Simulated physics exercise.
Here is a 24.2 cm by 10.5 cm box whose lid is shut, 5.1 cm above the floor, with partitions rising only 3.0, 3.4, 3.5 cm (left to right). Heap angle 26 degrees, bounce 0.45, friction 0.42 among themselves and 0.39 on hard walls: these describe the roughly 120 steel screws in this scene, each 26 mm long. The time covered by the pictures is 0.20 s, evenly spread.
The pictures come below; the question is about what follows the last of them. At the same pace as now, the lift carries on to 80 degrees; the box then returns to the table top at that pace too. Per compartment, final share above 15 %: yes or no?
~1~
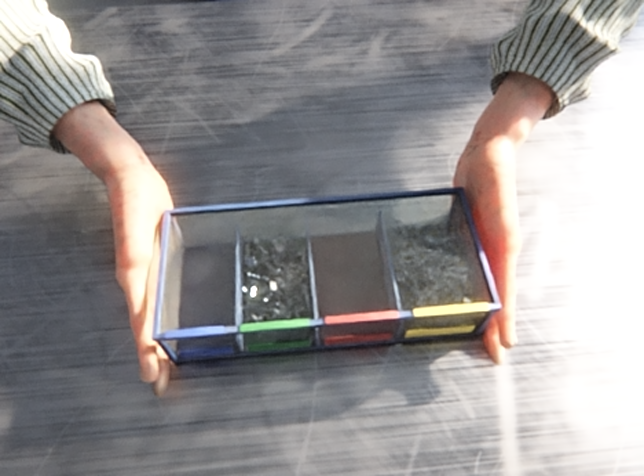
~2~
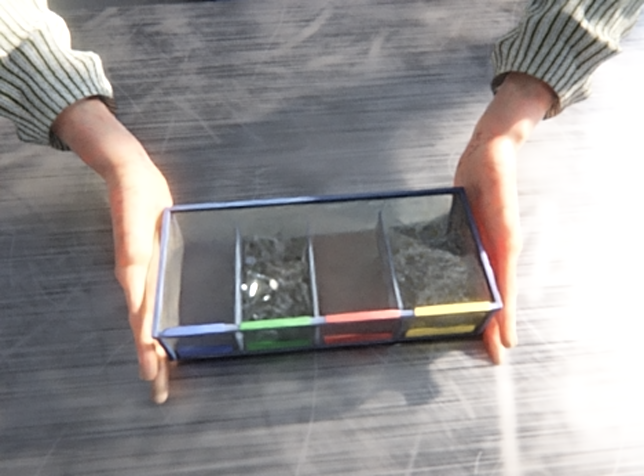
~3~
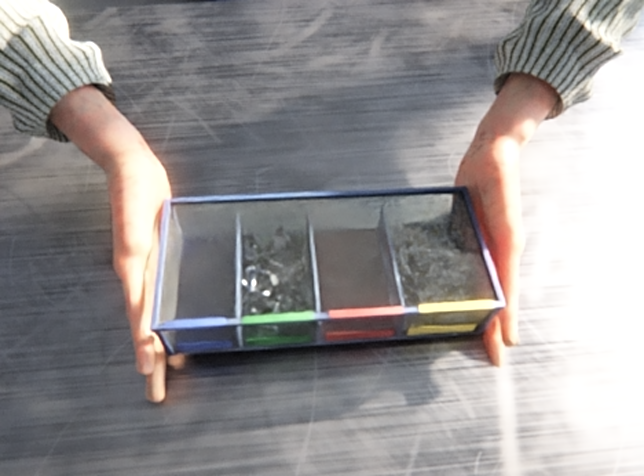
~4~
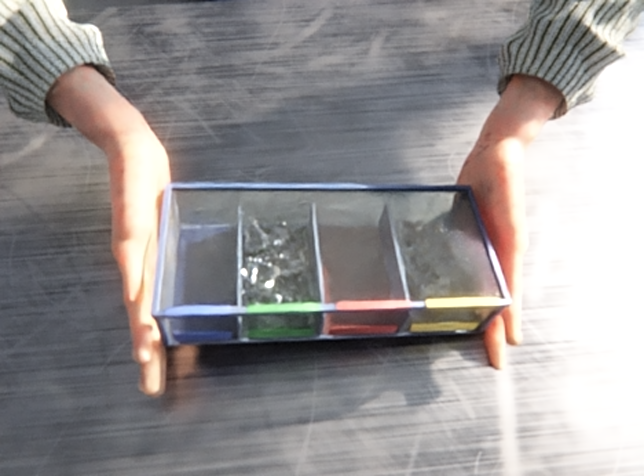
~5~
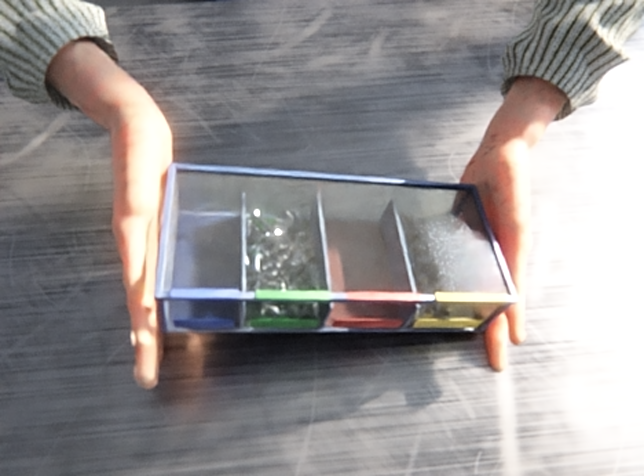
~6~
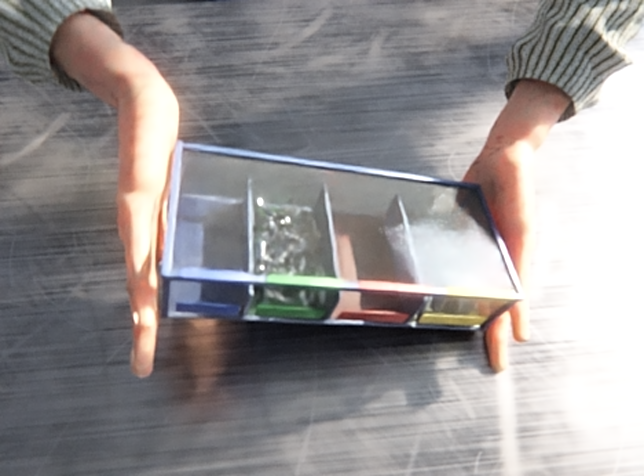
Red no; blue no; green yes; yellow yes.
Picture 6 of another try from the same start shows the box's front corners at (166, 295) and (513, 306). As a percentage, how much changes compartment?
Around 15 per cent, it would seem.
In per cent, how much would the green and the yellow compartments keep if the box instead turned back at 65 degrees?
Green: 40; yellow: 60 (per cent).
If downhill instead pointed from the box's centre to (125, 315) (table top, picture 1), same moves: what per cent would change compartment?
The share comes to about 20 in a hundred.
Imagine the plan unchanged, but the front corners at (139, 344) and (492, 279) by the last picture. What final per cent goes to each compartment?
The compartments end with red 5 per cent, blue 15 per cent, green 35 per cent and yellow 45 per cent.
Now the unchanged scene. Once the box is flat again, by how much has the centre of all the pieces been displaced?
2.0 cm.
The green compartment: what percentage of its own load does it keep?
That compartment keeps close to 80 per cent of its own pieces.
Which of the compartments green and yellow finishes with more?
More settles in the yellow compartment.
Then, 0.59 s after the last picture, tilt 79 degrees; green 40 %, yellow 60 %.
Then, 0.98 s after the last picture, tilt 34 degrees; red 10 %, green 30 %, yellow 60 %.
Then, 1.46 s after the last picture, tilt 0 degrees; red 10 %, green 30 %, yellow 60 %.
In the end, red 10 %, blue 0 %, green 30 %, yellow 60 %.
